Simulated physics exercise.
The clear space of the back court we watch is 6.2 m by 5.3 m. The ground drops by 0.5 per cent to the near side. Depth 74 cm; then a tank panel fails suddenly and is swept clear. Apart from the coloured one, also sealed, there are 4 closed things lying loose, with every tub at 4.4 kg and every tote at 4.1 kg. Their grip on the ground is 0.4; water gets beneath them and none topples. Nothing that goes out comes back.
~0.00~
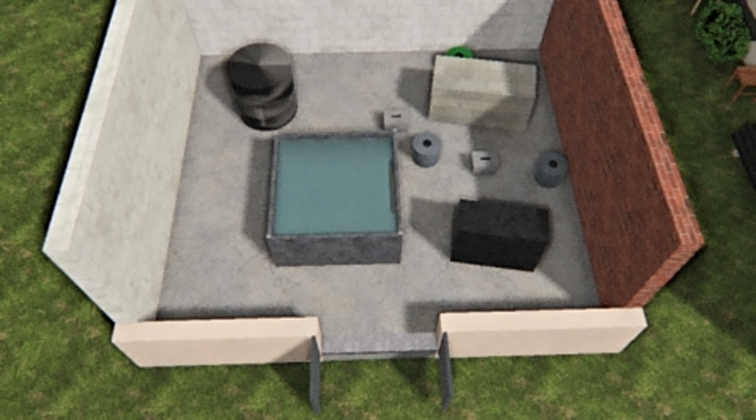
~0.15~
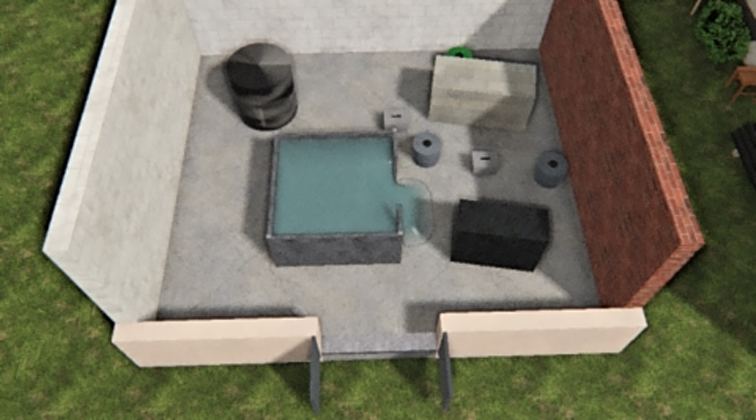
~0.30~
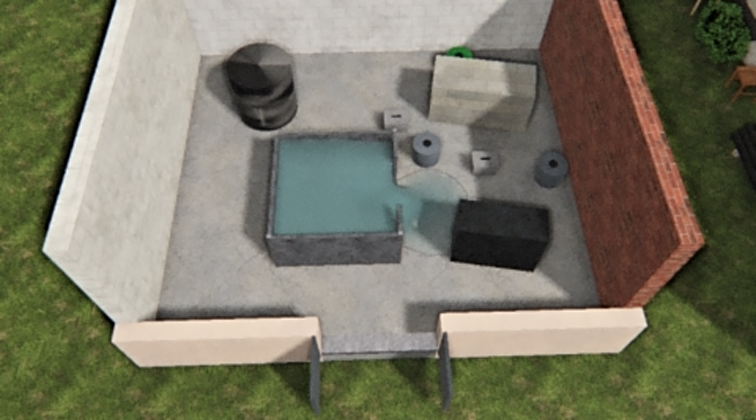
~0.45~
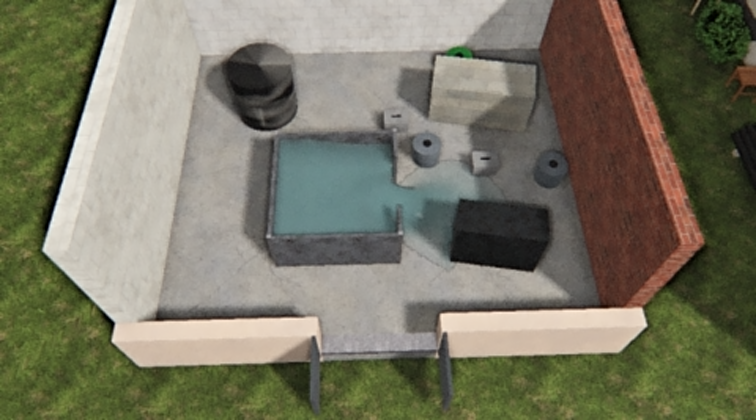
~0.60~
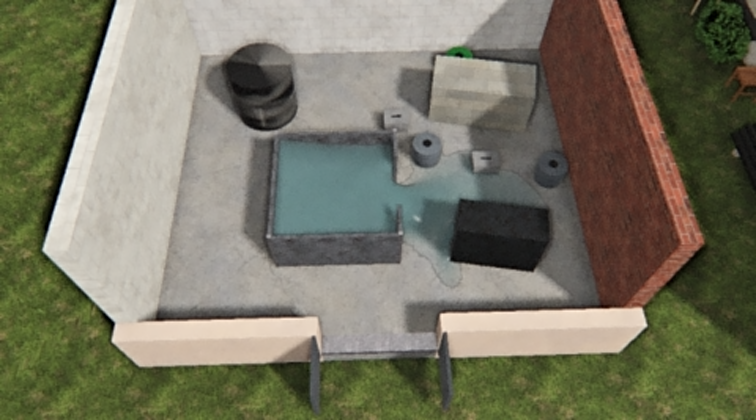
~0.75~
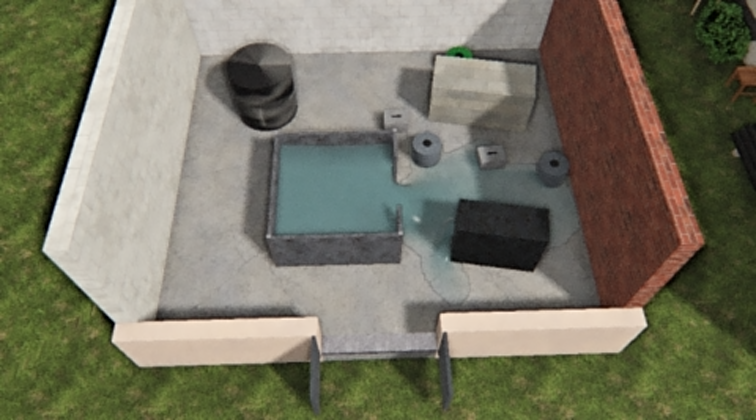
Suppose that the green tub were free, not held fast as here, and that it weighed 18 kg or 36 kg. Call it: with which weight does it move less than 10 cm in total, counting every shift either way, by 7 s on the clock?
My call is only the heavier one.
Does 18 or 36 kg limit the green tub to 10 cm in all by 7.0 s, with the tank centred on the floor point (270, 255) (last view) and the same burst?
In that case the lighter mass suffices.
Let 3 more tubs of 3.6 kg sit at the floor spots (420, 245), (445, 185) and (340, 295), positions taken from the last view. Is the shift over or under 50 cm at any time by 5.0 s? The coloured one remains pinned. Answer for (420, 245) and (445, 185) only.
Result, in order - above threshold; above threshold.
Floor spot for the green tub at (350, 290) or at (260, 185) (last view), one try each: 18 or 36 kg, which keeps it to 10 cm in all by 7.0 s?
One by one: Heavier mass alone; lighter mass suffices.
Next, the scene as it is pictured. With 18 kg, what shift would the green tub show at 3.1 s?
About 0 cm off its spot.
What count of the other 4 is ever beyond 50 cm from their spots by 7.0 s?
3.
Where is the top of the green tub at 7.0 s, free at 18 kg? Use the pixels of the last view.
Near (420, 66).
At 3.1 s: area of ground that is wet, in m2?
That flooded area is roughly 16 m2.
After 1.4 s the green tub would be 0 cm from its start with 18 kg and 0 cm from its start with 36 kg; 0 cm of water round it then.
After 3.1 s the green tub would be 0 cm from its start with 18 kg and 0 cm from its start with 36 kg; 4 cm of water round it then.
After 4.9 s the green tub would be 66 cm from its start with 18 kg and 1 cm from its start with 36 kg; 7 cm of water round it then.
After 7.0 s the green tub would be 73 cm from its start with 18 kg and 1 cm from its start with 36 kg; 8 cm of water round it then.
